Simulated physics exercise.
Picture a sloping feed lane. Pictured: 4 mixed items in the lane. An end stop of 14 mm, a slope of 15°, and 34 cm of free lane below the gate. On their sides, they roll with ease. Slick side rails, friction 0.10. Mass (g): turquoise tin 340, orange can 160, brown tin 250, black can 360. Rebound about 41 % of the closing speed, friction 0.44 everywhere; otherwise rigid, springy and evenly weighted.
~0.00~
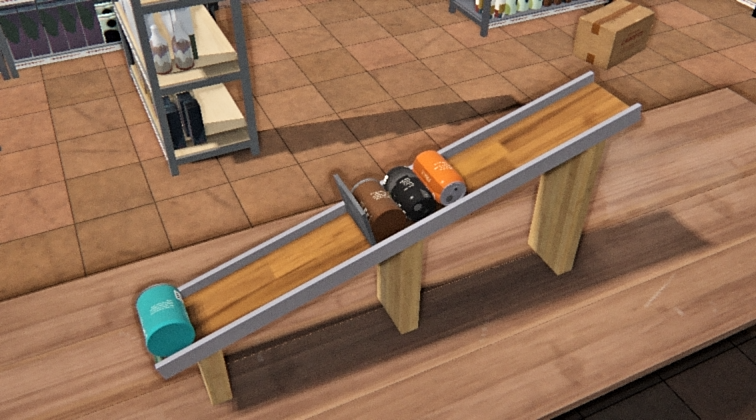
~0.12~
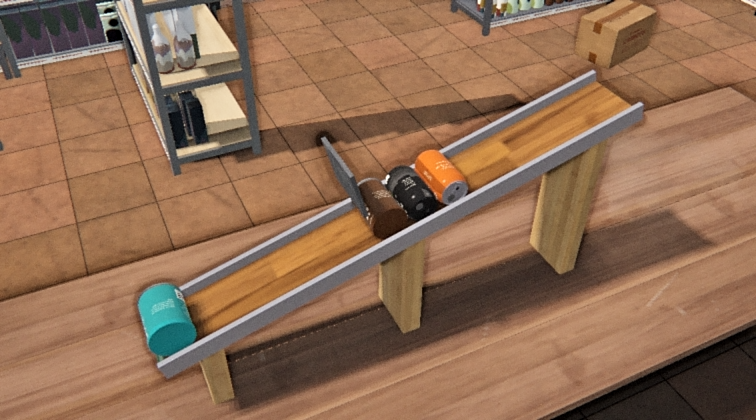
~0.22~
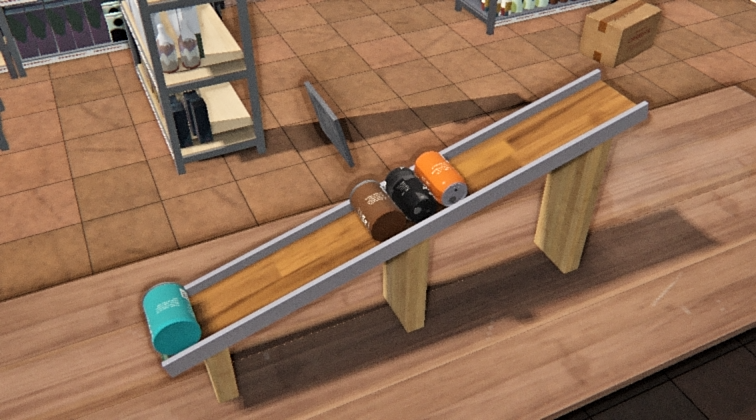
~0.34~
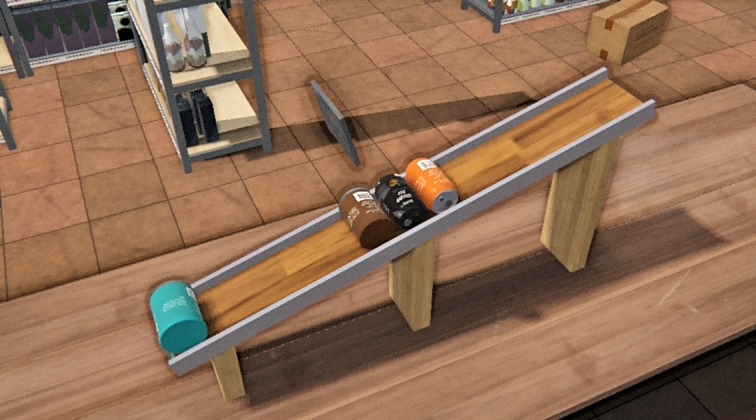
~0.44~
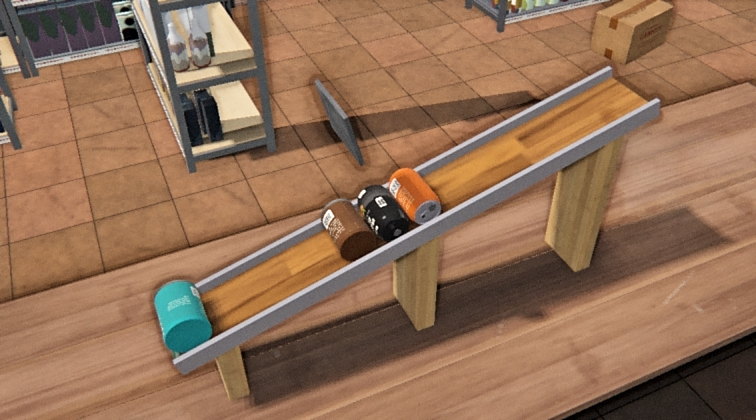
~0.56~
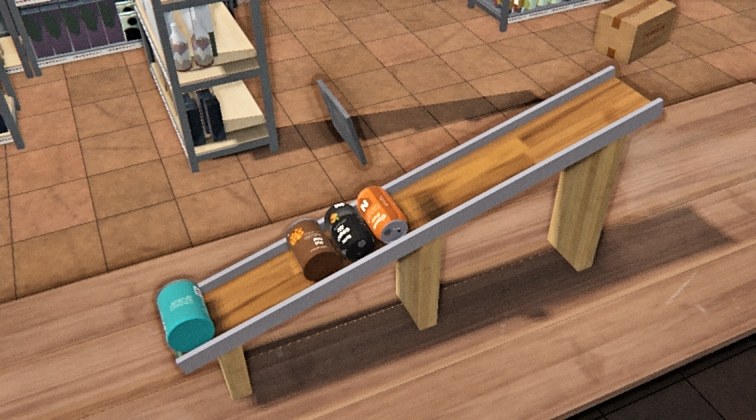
On a sloping wooden lane, a gate opens and brown, black and orange cans roll downward.
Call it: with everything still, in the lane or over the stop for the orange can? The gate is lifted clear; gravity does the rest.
Still there.
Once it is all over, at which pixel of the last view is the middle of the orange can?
Around (218, 301).
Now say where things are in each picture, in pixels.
The first frame shows gate shut; orange can (438, 177); turquoise tin (165, 319).
The second frame shows leader 42 cm from the stop; black can (411, 192); turquoise tin (166, 319).
The third frame shows leader 41 cm from the stop; brown tin (377, 210); black can (410, 194).
The fourth frame shows leader 37 cm from the stop; brown tin (366, 218); turquoise tin (178, 316).
The fifth frame shows leader 33 cm from the stop; brown tin (348, 230); black can (382, 212).
The sixth frame shows leader 25 cm from the stop; orange can (381, 214); brown tin (312, 249).
After 0.76 s, leader 7 cm from the stop; orange can near (297, 259).
After 1.06 s, turquoise tin now over the stop; orange can near (273, 272).
After 1.36 s, brown tin now over the stop; orange can near (214, 303).
After 1.96 s, orange can halted near (218, 301); black can halted.
In the end (2.4 s), over the stop, turquoise tin and brown tin; the other 2 in the lane. In the last view, orange can near (218, 301).
